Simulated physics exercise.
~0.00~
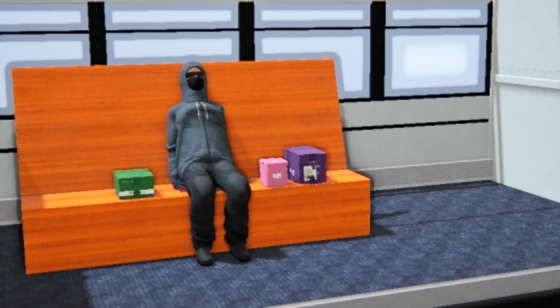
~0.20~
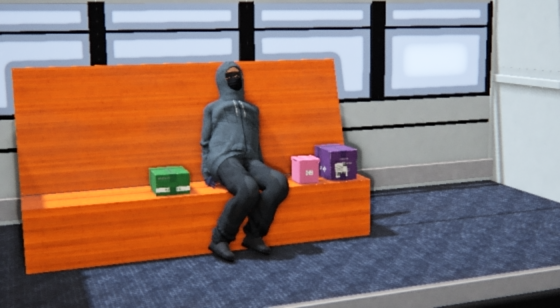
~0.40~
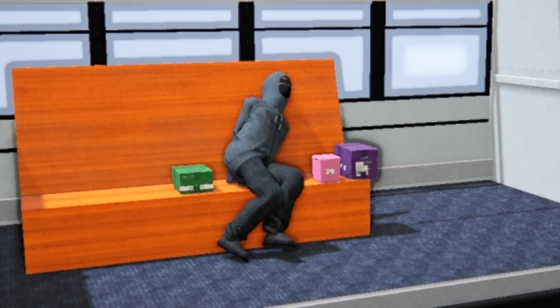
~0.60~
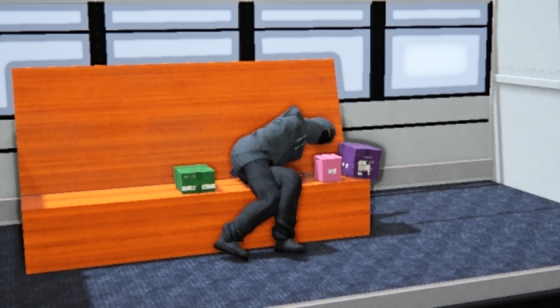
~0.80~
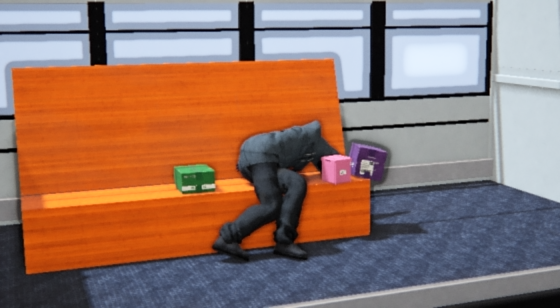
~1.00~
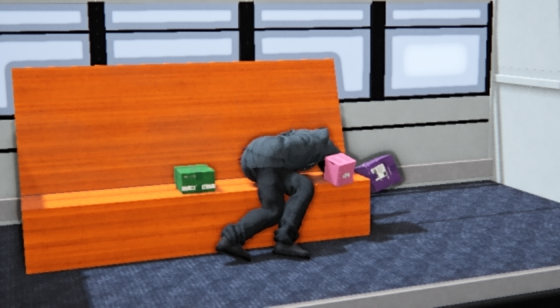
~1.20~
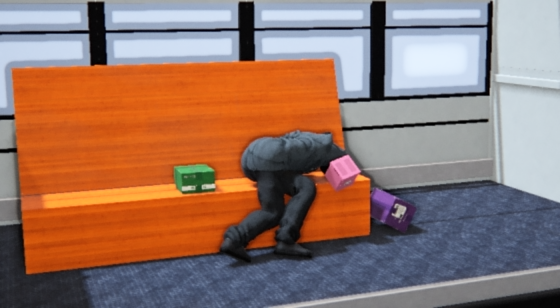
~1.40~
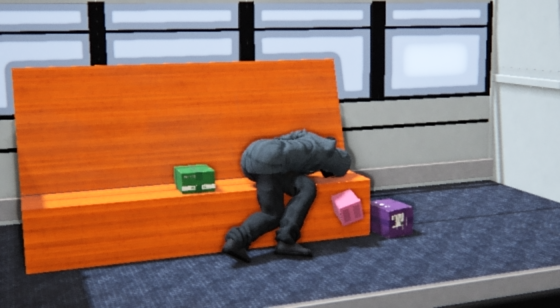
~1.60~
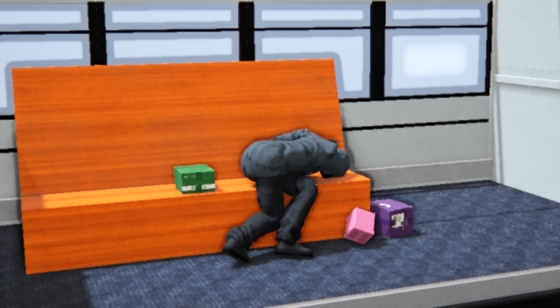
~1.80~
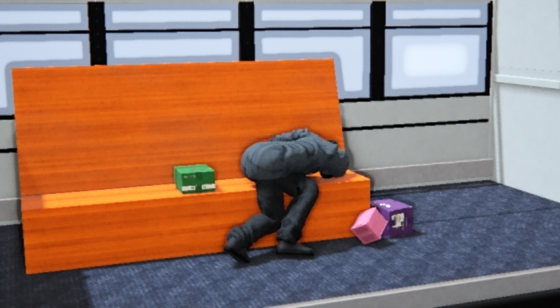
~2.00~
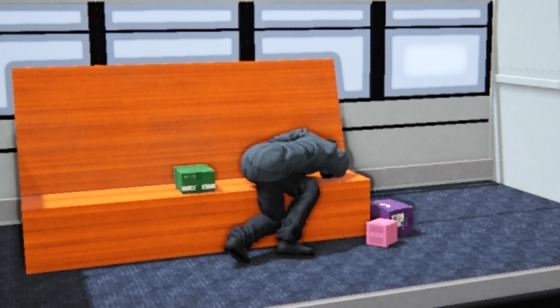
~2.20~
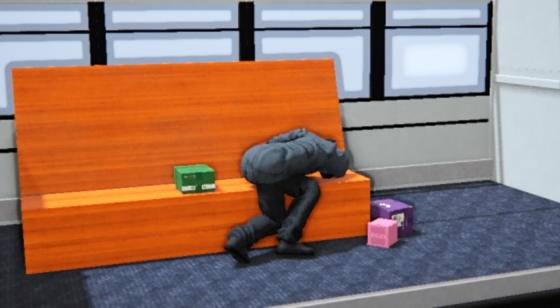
In this clip, a hooded figure seated on an orange bench slides right along with green, pink and purple boxes, then slumps over to the right as the purple box and then the pink one tumble off the end to the floor, leaving the green one on the seat.
